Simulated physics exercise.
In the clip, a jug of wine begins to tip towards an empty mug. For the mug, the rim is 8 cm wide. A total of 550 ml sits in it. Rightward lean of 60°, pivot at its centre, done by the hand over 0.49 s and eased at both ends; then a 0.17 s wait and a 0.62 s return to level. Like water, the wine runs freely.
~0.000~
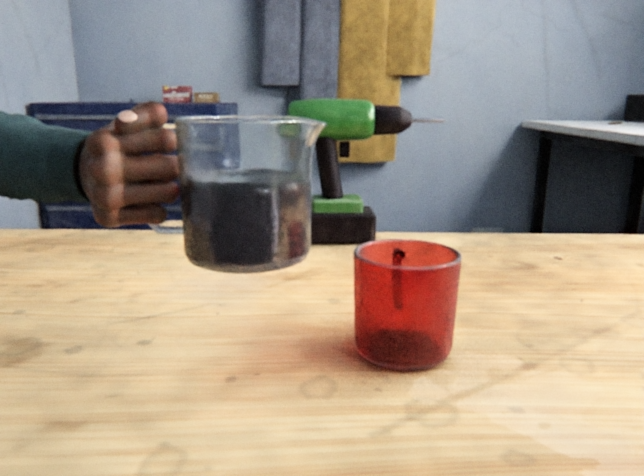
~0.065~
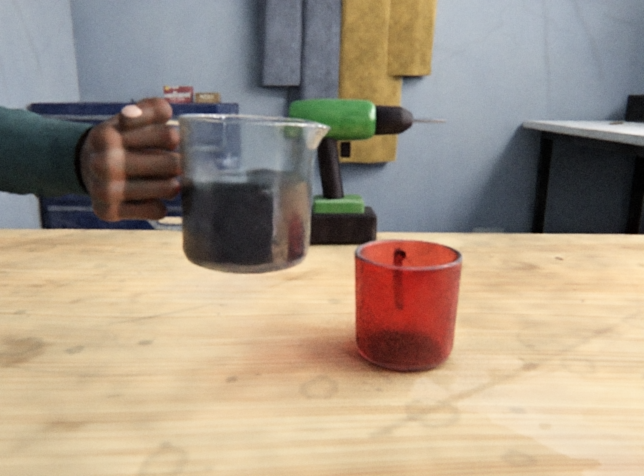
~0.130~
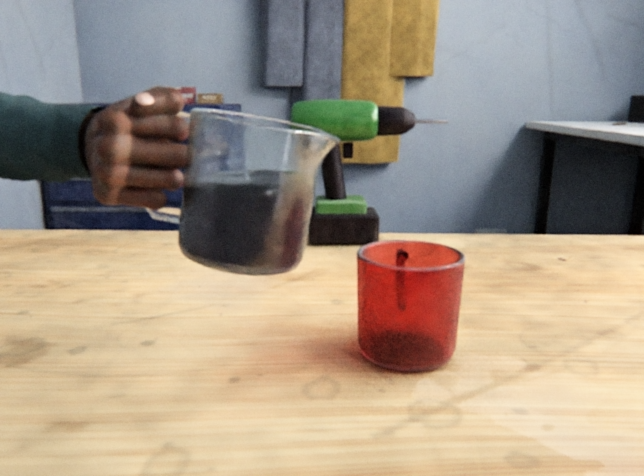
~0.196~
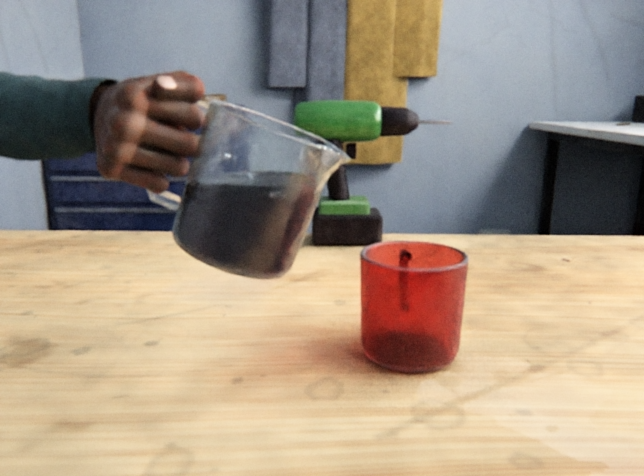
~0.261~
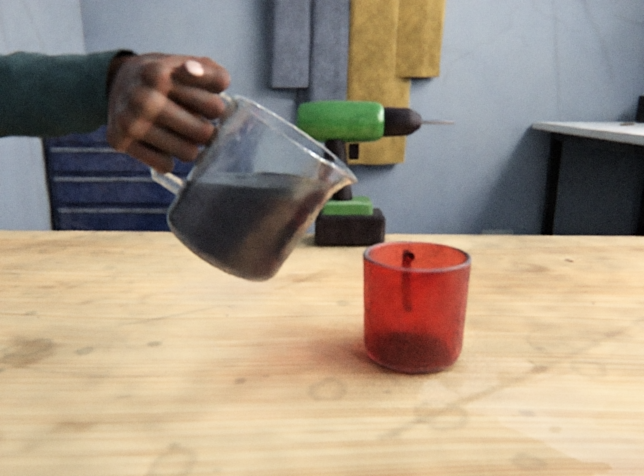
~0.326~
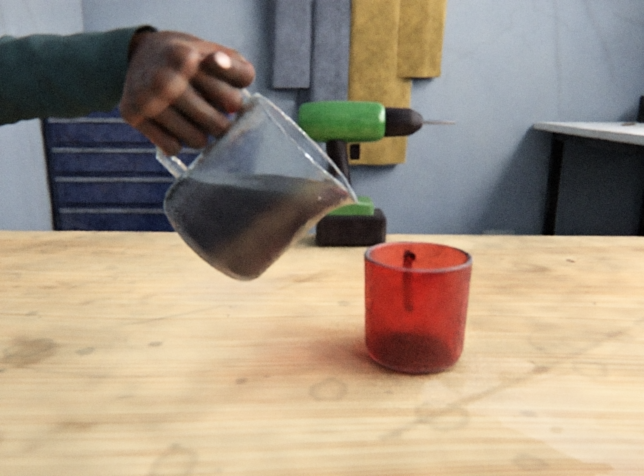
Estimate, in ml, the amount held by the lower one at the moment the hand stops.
The lower one holds roughly 160 ml.
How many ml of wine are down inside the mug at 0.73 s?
Reading: Approx. 100 ml.
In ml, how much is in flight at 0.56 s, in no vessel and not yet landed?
It comes to about 35 ml.
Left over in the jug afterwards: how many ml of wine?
It ends up holding about 390 ml.
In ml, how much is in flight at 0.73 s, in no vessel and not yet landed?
Roughly 30 ml is airborne.
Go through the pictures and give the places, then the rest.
Tilt 0°; pouring edge (326, 122); surface from (203, 176) to (296, 176); the mug's rim runs from (356, 254) to (458, 256), in the first frame.
Tilt 3°; pouring edge (330, 126); surface from (204, 177) to (296, 177), in the second frame.
Tilt 10°; pouring edge (340, 138); surface from (203, 180) to (300, 178), in the third frame.
Tilt 21°; pouring edge (351, 157); surface from (198, 182) to (306, 181), in the fourth frame.
Tilt 33°; pouring edge (358, 179); surface from (193, 187) to (314, 185), in the fifth frame.
Tilt 45°; pouring edge (359, 201); surface from (188, 179) to (330, 189), in the sixth frame.
Then, 0.56 s in, the tilt is 60° and the mug has 30 ml, the jug 485 ml, and 0 ml is on the table.
Then, 0.73 s in, the tilt is 58° and the mug has 100 ml, the jug 415 ml, and 0 ml is on the table.
Then, 0.90 s in, the tilt is 40° and the mug has 150 ml, the jug 395 ml, and 0 ml is on the table.
Then, 1.09 s in, the tilt is 12° and the mug has 155 ml, the jug 390 ml, and 0 ml is on the table.
Finally, the mug has 155 ml, the jug 390 ml, and 0 ml is on the table.
